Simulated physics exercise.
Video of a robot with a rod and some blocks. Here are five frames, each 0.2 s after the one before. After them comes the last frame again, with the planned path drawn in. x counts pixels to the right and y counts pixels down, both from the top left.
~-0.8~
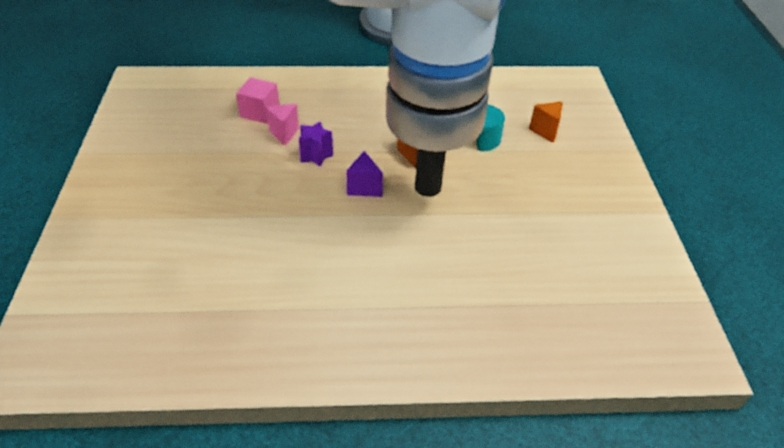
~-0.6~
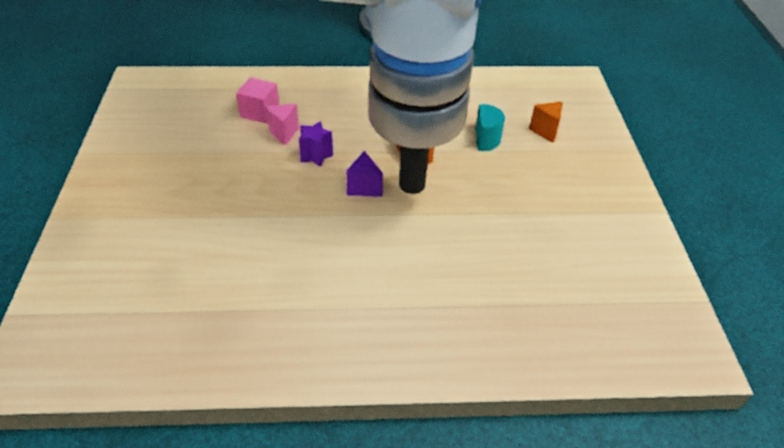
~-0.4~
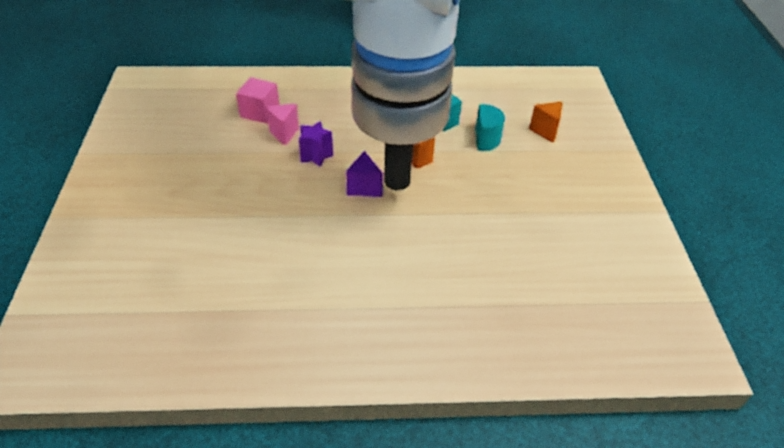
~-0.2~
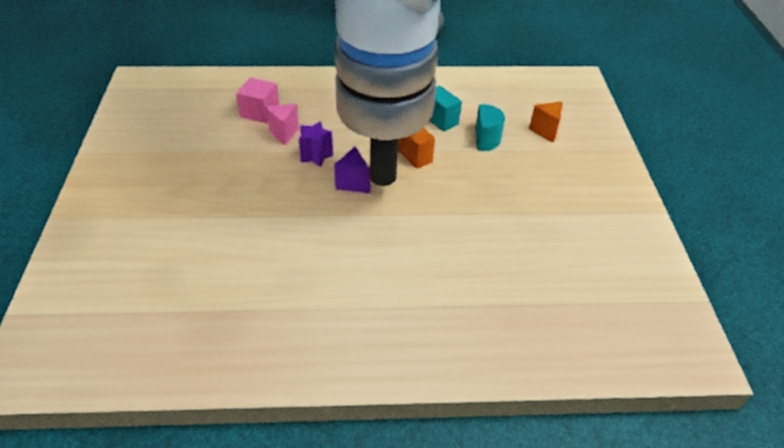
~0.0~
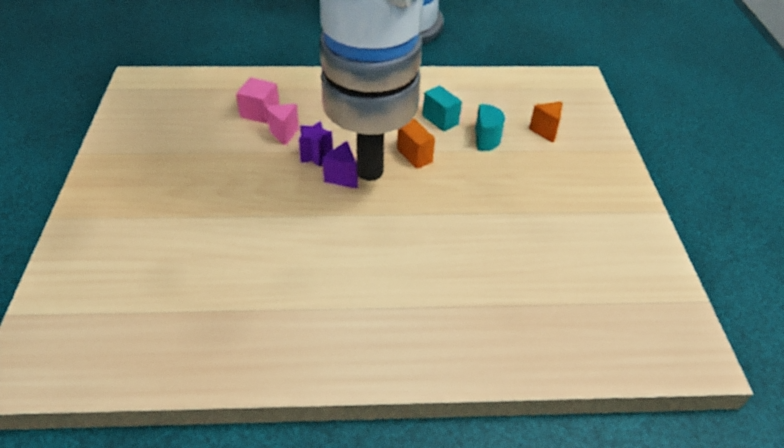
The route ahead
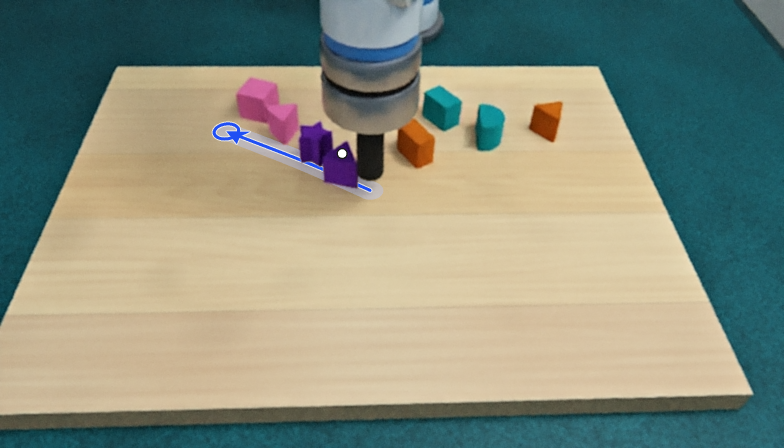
A pale wooden board lies on a teal surface, seen from above at an angle by a still camera. Along its far half sit a pink cube and pink triangular block at left, a purple star and purple triangular block, then orange and teal blocks to the right. A robot arm's black rod moves left, reaches the purple triangular block and pushes it left toward the star.
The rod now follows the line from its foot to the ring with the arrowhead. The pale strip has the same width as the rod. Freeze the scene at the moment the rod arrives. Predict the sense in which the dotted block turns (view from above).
From above, counter-clockwise.
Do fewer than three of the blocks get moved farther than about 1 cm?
The answer is no.
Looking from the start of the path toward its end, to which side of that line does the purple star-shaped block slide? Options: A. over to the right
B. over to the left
A: Over to the right.
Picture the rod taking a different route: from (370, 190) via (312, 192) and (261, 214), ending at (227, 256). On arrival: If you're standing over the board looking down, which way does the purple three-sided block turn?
If we look at it from overhead, the purple three-sided block pivots clockwise.
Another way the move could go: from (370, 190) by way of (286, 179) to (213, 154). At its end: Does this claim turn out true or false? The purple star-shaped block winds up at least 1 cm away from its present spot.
Answer: True.
Drawn move, from (370, 190) directly to (226, 131); the dot is on the purple three-sided block.
The first path, step by step. One third of the way, rod (319, 150); purple star-shaped block (302, 123), turned 50° clockwise; purple three-sided block (294, 140), turned 45° clockwise.
Two thirds of the way, rod (269, 131); pink square (255, 87); pink three-sided block (275, 102); purple star-shaped block (292, 114), turned 95° clockwise; purple three-sided block (245, 125), turned 20° clockwise.
At the end, rod (223, 113); pink square (255, 87); pink three-sided block (275, 102); purple star-shaped block (292, 114), turned 95° clockwise; purple three-sided block (209, 119), turned 55° anticlockwise.
